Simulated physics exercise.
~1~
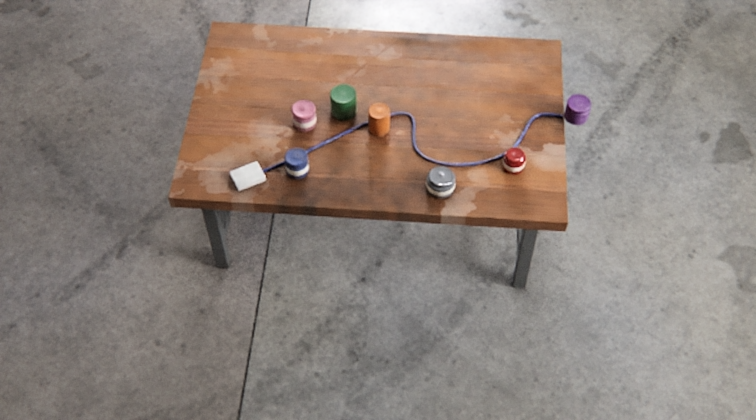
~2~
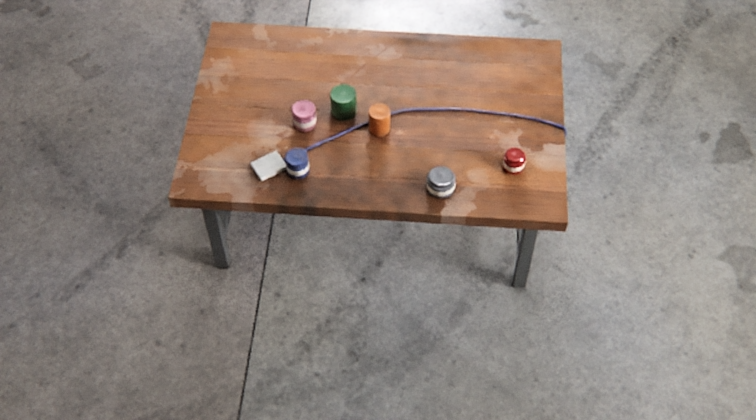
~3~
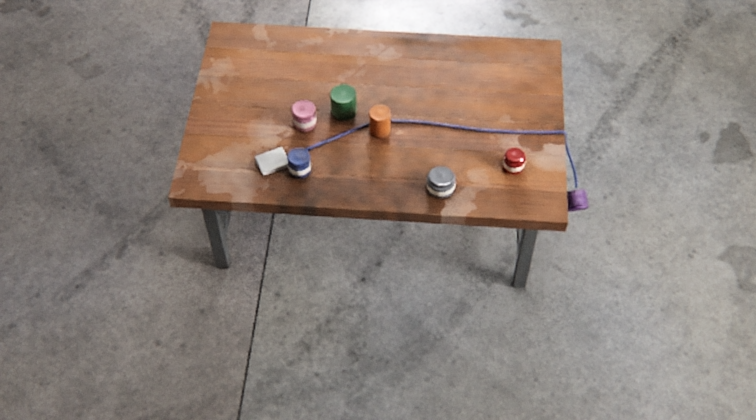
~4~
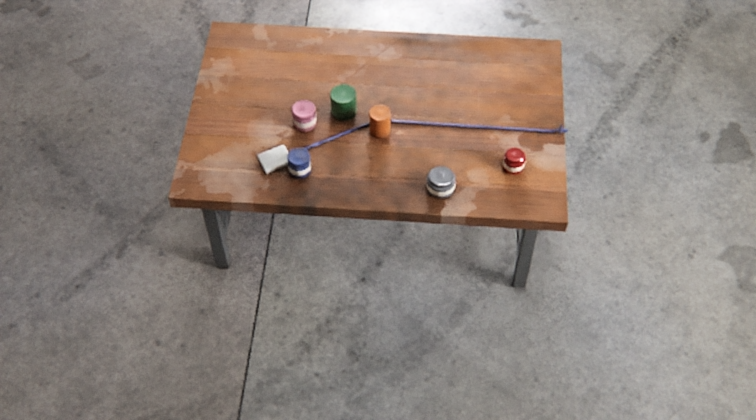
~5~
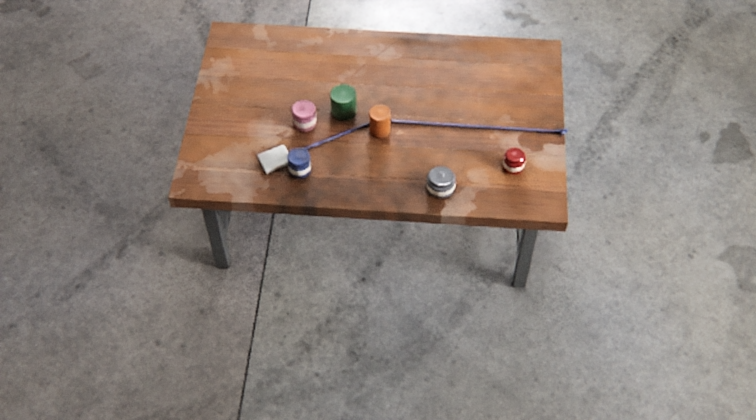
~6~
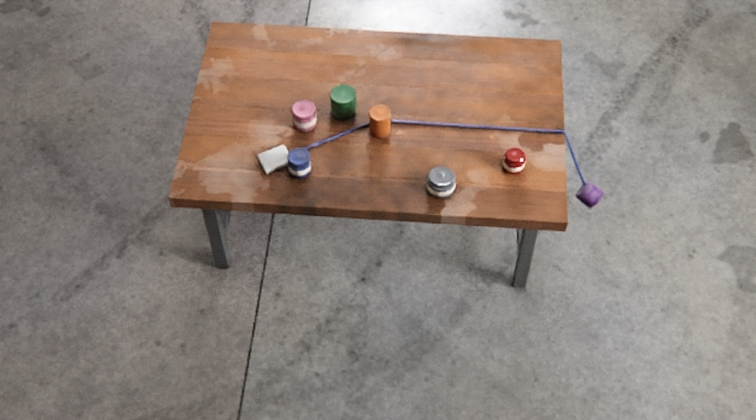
Purple cylinder dropping off a wooden table's right edge, pulling its cord taut and dragging a white block slightly before dangling.
